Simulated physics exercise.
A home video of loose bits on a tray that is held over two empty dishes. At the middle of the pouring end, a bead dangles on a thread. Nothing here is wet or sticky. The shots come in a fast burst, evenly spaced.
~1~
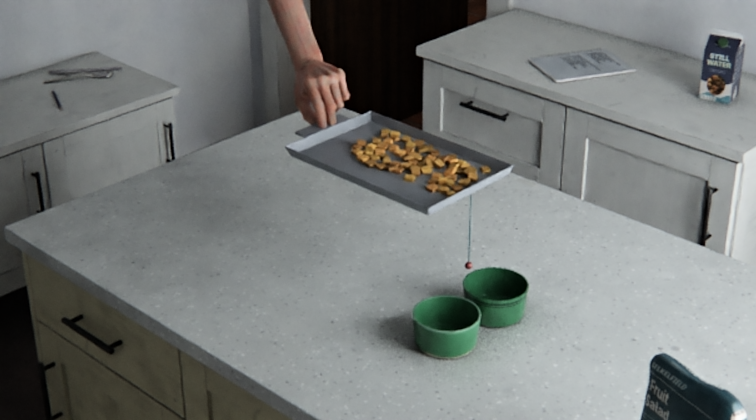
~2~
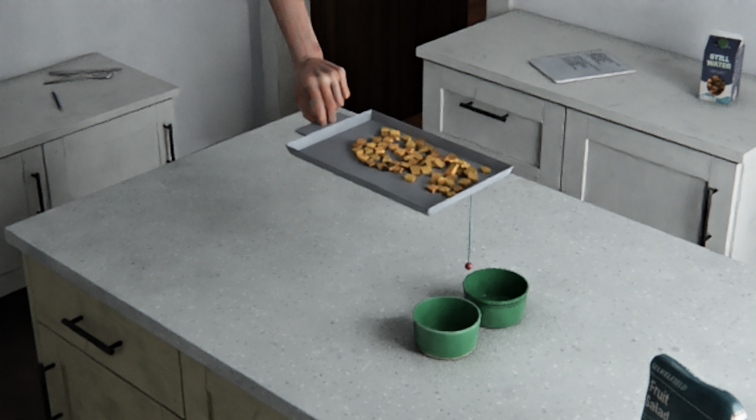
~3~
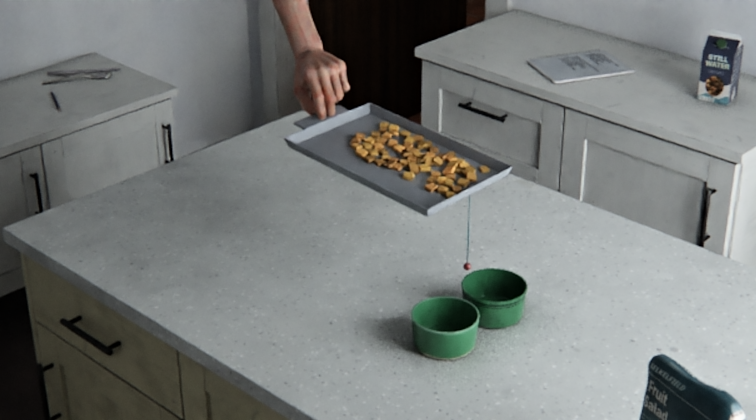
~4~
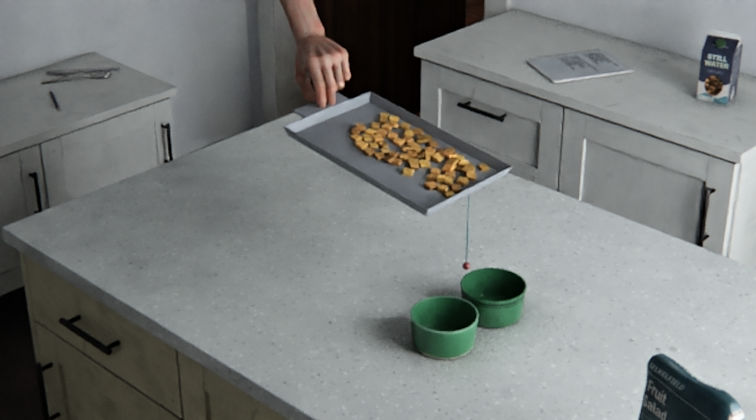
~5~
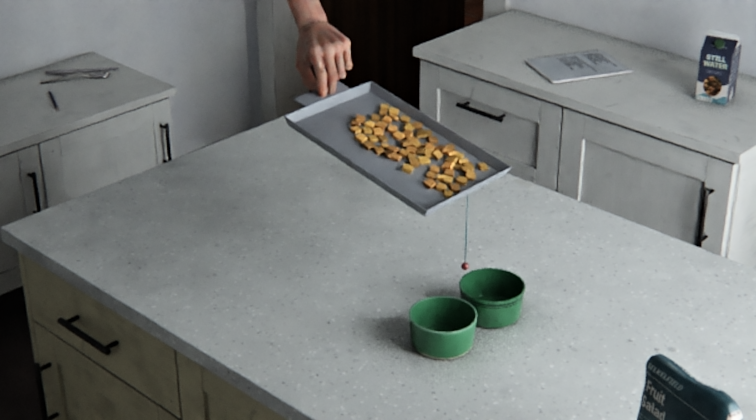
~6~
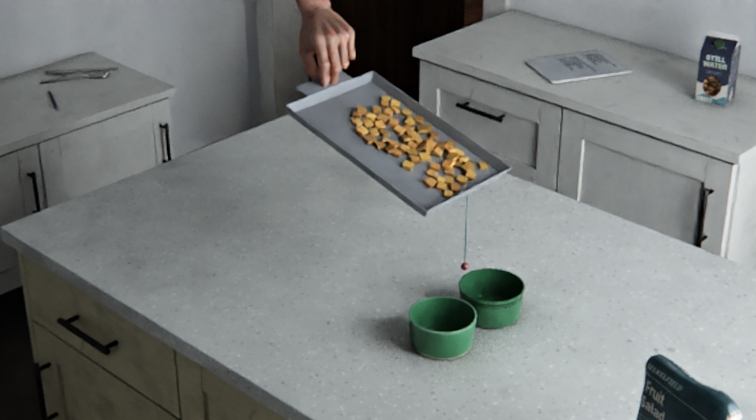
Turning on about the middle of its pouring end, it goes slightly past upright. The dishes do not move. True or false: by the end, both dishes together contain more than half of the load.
True.
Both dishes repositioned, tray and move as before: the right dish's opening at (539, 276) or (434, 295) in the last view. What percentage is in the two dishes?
I'd expect some 50 percent, and then some 10 percent.
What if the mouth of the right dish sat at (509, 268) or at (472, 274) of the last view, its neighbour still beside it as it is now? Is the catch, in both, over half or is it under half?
Beyond half, then short of half.
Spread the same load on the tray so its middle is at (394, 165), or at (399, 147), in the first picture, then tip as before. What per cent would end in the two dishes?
Share in order: Roughly 80 %, 70 %.
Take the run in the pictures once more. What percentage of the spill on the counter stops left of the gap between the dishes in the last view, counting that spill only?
Share to the left: Near 20 per cent.
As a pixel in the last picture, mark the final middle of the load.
Close to (495, 315) in the last picture.
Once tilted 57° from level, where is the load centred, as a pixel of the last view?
I'd mark the middle close to (467, 170).
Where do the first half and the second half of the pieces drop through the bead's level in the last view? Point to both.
The opening part goes through (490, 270); what follows goes through (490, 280).
Shortly afterwards, tray tipped steeply; all but a few on the tray; only a few in the air.
Next, tray tipped right over; near a third on the tray; a little in the left dish; a little in the right dish; only a few outside both; near half in the air.
Some moments later, tray tipped past a quarter turn; near a quarter in the left dish; near half in the right dish; near a quarter outside both.
In the end, tray tipped past a quarter turn; near a quarter in the left dish; near half in the right dish; near a quarter outside both.
